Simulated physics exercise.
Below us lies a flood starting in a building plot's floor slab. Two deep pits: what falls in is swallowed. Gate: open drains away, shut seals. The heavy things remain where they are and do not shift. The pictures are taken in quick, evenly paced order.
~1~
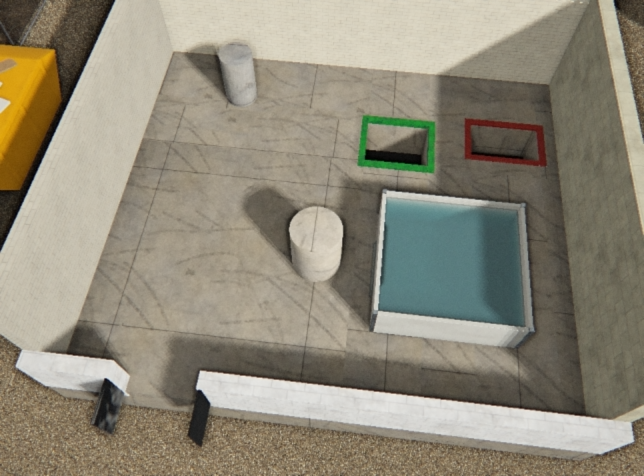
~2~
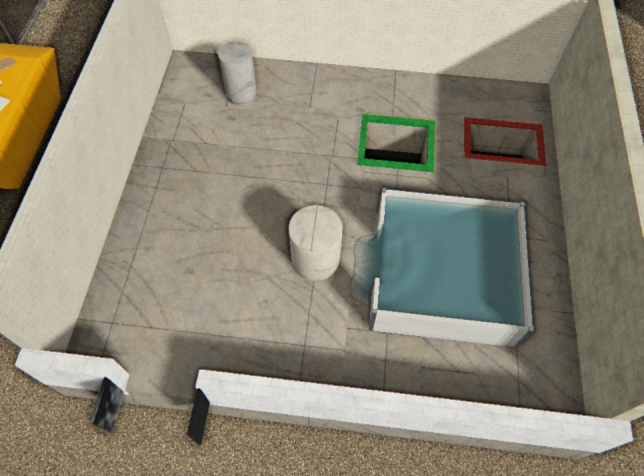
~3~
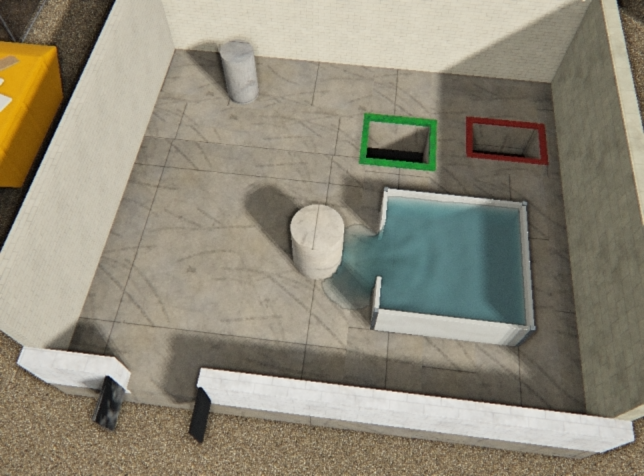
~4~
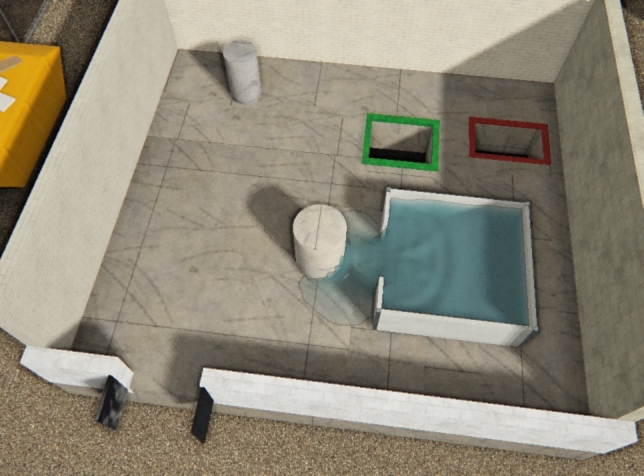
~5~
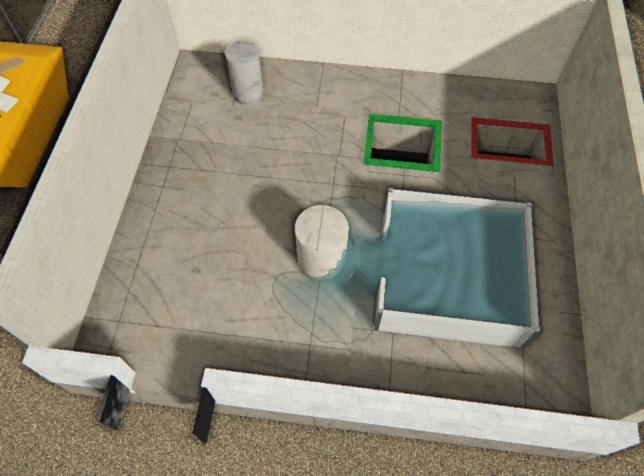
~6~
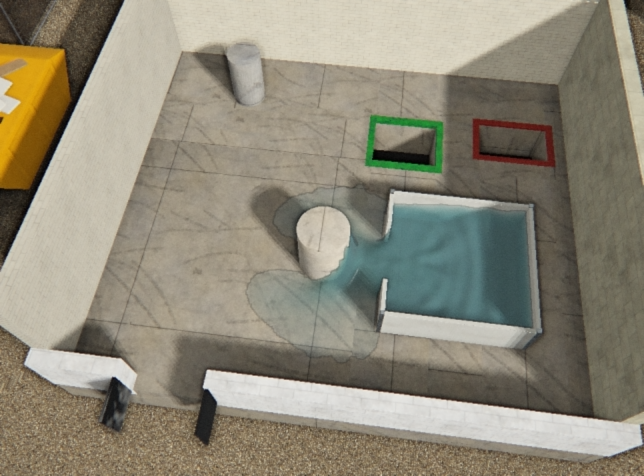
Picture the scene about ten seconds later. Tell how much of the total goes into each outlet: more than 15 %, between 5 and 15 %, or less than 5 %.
Where it goes: The gate gets between 5 and 15 %; the green pit gets less than 5 %; the red pit gets less than 5 %.
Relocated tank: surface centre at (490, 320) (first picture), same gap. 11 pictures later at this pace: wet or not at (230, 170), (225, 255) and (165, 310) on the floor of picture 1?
Spot one unwetted, spot two wetted, spot three wetted.
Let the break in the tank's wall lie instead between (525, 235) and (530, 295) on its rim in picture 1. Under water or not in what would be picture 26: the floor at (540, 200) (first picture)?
It would be soaked by then.
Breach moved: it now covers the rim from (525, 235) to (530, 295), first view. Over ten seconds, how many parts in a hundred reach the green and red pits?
Near enough: Green 0 percent, red 30 percent.
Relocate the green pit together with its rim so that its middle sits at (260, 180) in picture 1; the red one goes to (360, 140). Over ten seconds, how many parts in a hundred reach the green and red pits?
The green pit ends up with 8 per cent, the red pit with 14 per cent.
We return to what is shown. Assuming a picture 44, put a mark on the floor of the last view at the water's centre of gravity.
Close to pixel (323, 231).
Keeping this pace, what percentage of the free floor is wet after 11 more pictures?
Roughly 45 percent, I'd say.
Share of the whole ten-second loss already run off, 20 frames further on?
It comes to around 40 per cent.
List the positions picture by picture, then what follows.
In the first frame, still water in the water tank at (452, 259).
In the second frame, water pours out at (379, 261) and has run to (364, 299).
In the third frame, water pours out at (380, 262) and has run to (329, 287).
In the fourth frame, the front is at (305, 287), out from the gap at (383, 262).
In the fifth frame, water pours out at (385, 263) and has run to (280, 291).
In the sixth frame, the front is at (254, 297), out from the gap at (386, 264).
A moment on, water covers 25 % of the floor; the gate 0 %, the green pit 0 %, the red pit 0 %.
Next, water covers 45 % of the floor; the gate 1 %, the green pit 1 %, the red pit 0 %.
Then, water covers 65 % of the floor; the gate 3 %, the green pit 2 %, the red pit 0 %.
Later, water covers 75 % of the floor; the gate 5 %, the green pit 3 %, the red pit 0 %.
In the end, water covers 95 % of the floor; the gate 8 %, the green pit 3 %, the red pit 1 %.
